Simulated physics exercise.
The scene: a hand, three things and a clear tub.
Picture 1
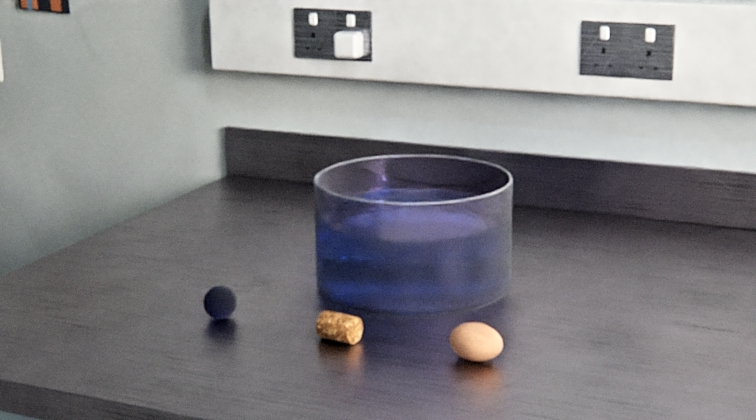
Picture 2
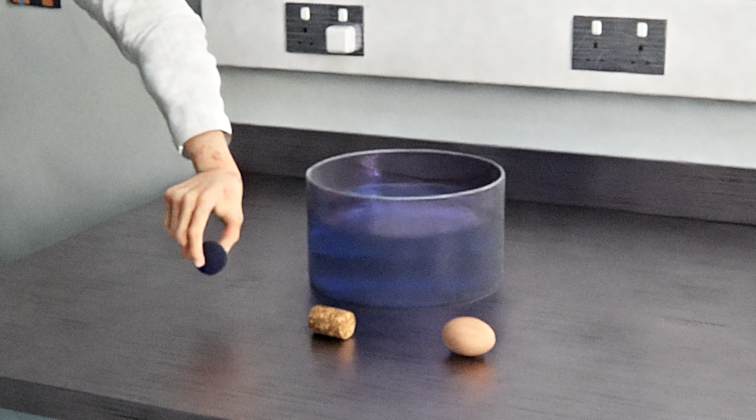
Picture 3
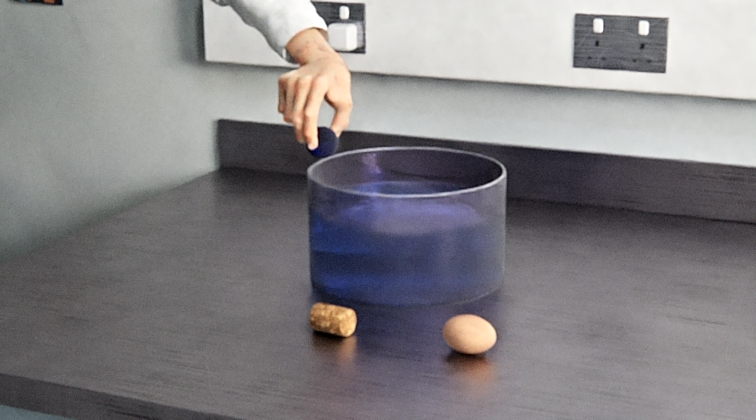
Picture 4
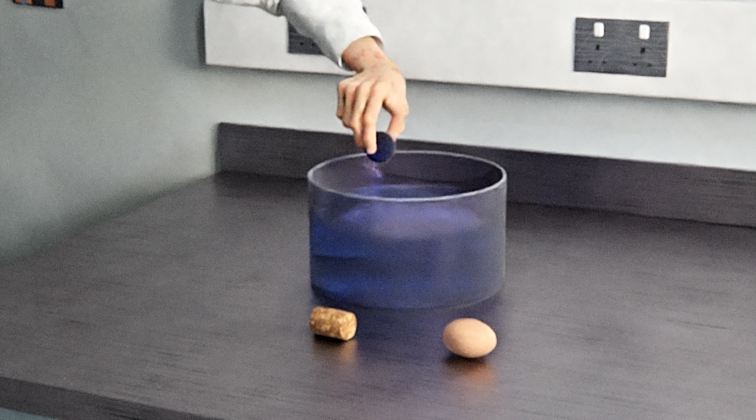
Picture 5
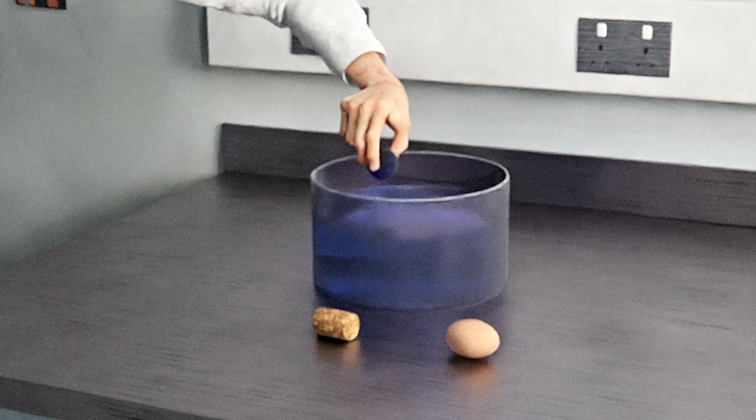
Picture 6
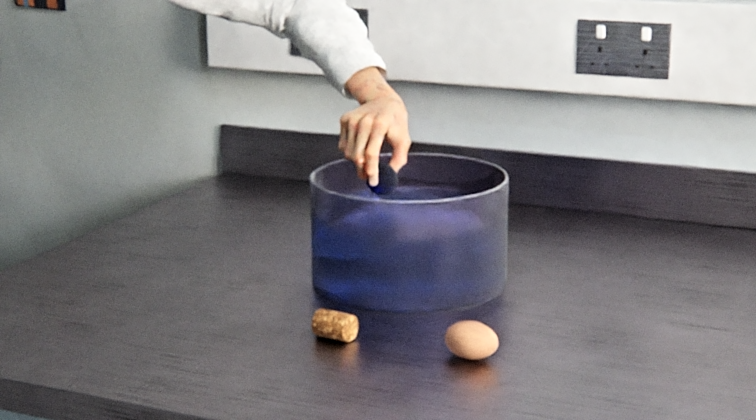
A hand picked up a small dark ball from beside a cork and an egg, carried it right to a clear tub of bluish liquid, and lowered it inside the rim to just above the surface.
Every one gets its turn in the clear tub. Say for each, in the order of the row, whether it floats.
Left ends on the bottom; middle bobs on top; right ends on the bottom.
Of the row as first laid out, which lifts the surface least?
It is the one in the middle.
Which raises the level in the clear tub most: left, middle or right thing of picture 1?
The right one.
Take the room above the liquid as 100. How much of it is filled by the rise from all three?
Some 4 per cent.
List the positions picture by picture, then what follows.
The row from the left; glass marble (220, 302); cork (339, 328); egg (476, 342), in the first frame.
A hand picks up the glass marble; glass marble (210, 258); egg (468, 336), in the second frame.
It is carried over; glass marble (322, 142); cork (332, 320), in the third frame.
It is above the clear tub; glass marble (380, 147); egg (470, 338), in the fourth frame.
It comes down; glass marble (383, 164); cork (336, 324), in the fifth frame.
It is just over the surface; glass marble (382, 179); cork (335, 326); egg (472, 340), in the sixth frame.
Next, the glass marble sinks.
After that, the cork rides on the surface.
Finally, the egg sinks; afloat, cork.
